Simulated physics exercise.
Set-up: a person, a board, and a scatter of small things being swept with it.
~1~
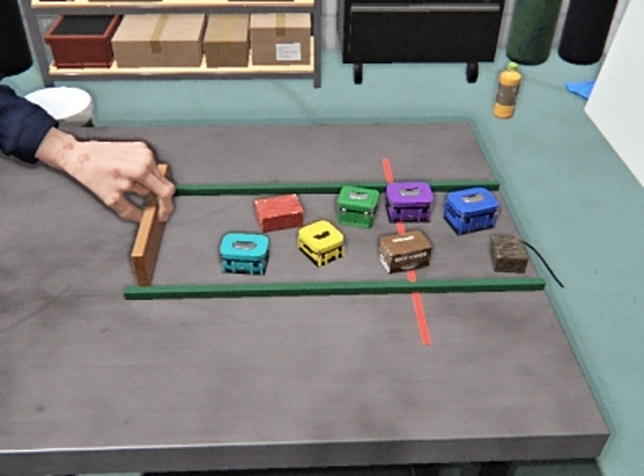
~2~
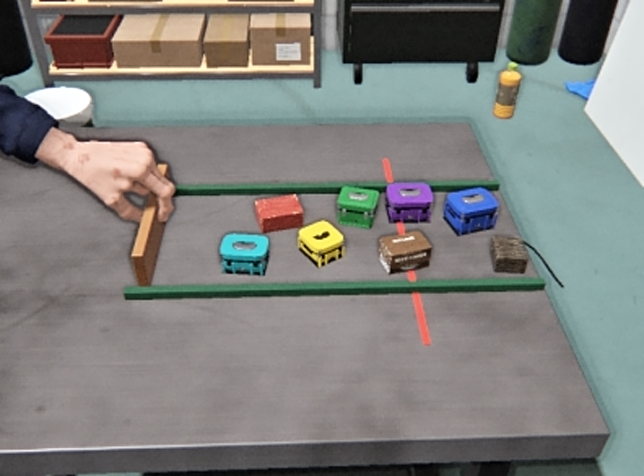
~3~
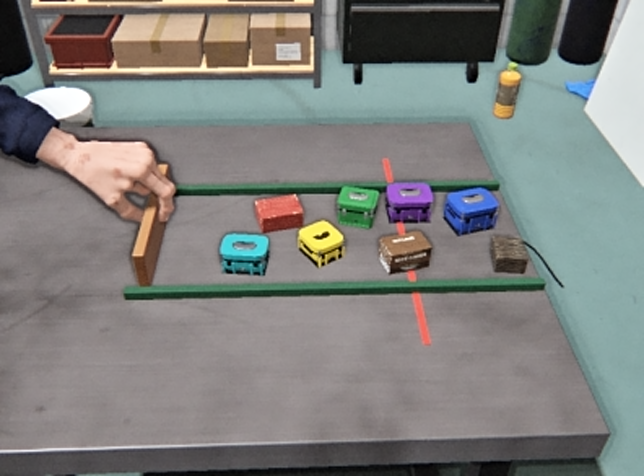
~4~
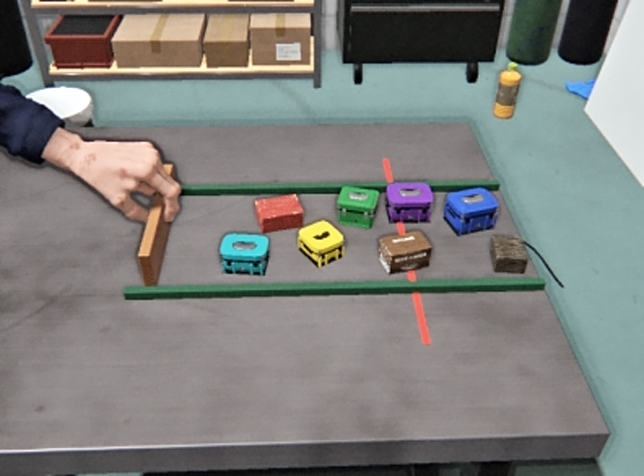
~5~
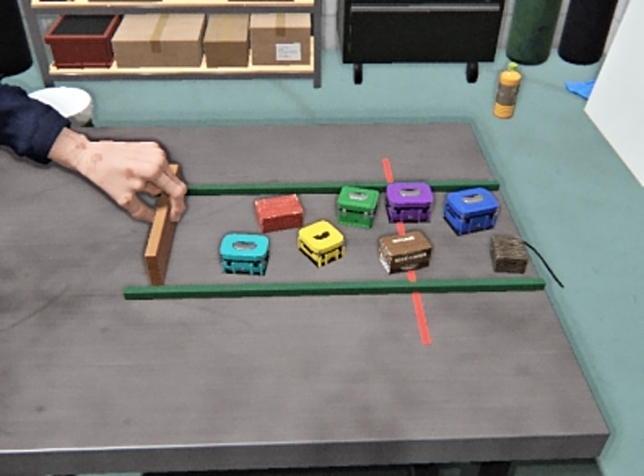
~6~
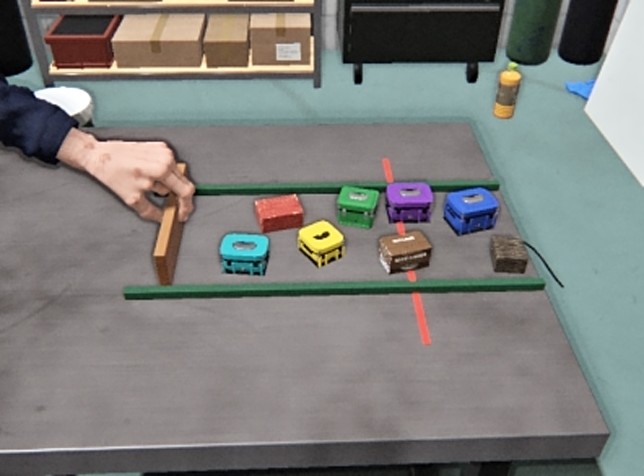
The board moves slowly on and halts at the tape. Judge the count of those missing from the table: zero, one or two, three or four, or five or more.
Tally: One to two.
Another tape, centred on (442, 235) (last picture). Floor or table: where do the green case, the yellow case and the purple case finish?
Going one by one, the green case is not lost, the yellow case is not lost, the purple case ends up off.
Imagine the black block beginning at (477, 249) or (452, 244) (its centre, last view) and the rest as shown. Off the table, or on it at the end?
For the first start it holds its spot, and for the second it holds its spot.
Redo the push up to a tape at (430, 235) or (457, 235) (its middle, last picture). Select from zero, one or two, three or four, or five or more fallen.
In order: Three or four; three or four.
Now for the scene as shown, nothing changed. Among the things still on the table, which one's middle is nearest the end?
Closest in the end is the purple case.
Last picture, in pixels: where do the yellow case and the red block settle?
Positions - first (456, 233), then (421, 214).
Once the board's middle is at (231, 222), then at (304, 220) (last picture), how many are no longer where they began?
At the first point the count is 1, at the second it's 4.
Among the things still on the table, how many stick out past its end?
Things overhanging at the end: 1.
A little later, none off yet; black block at rest near (509, 255); blue case at rest near (471, 211); purple case at rest near (409, 203).
When it is over, the number that fall off is one or two; down, blue case.
